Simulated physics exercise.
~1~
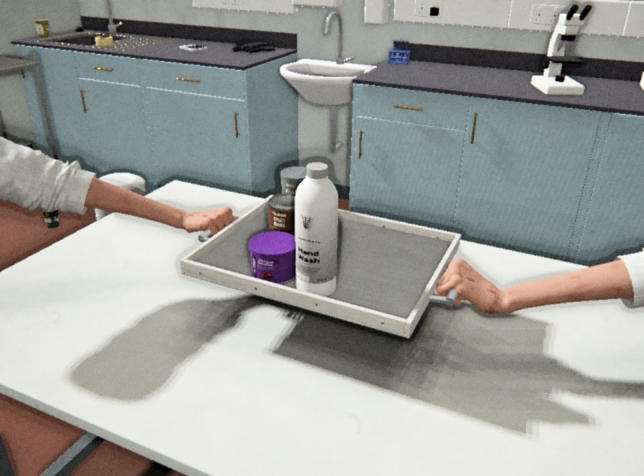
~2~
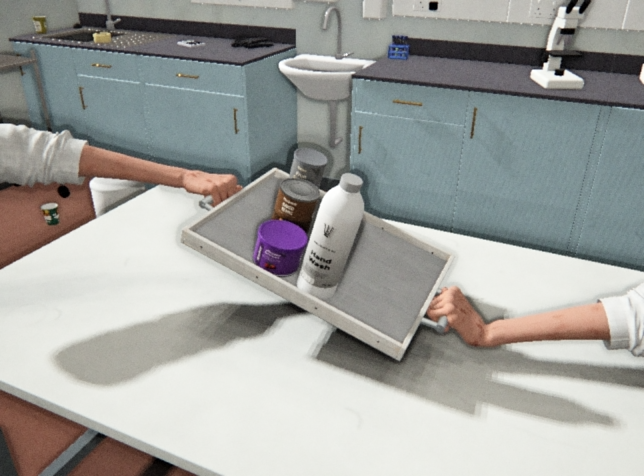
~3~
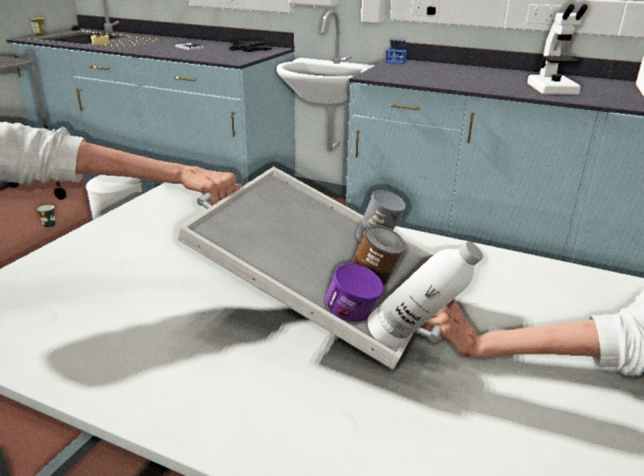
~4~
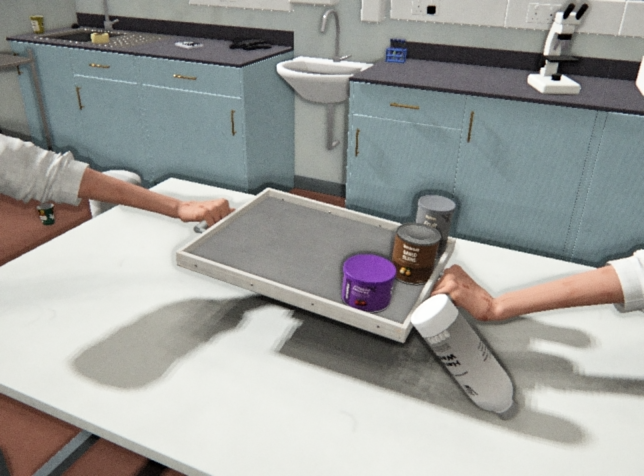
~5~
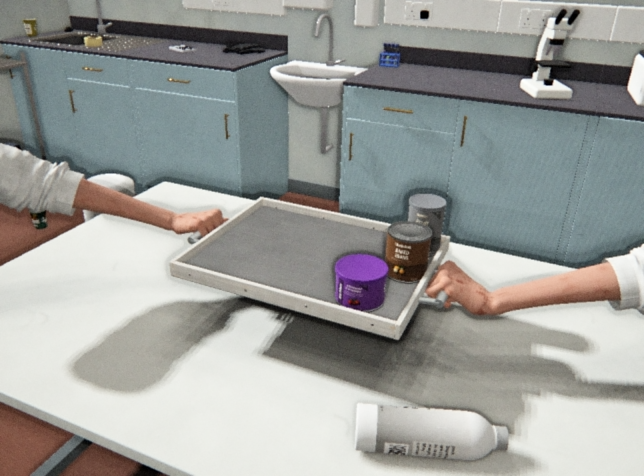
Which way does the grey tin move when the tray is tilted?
The grey tin moves to the right, towards the lowered edge of the tray.
Laboratory, two hands tilting a tray down rightward and levelling it, three containers sliding but staying aboard, white bottle tumbling onto table.
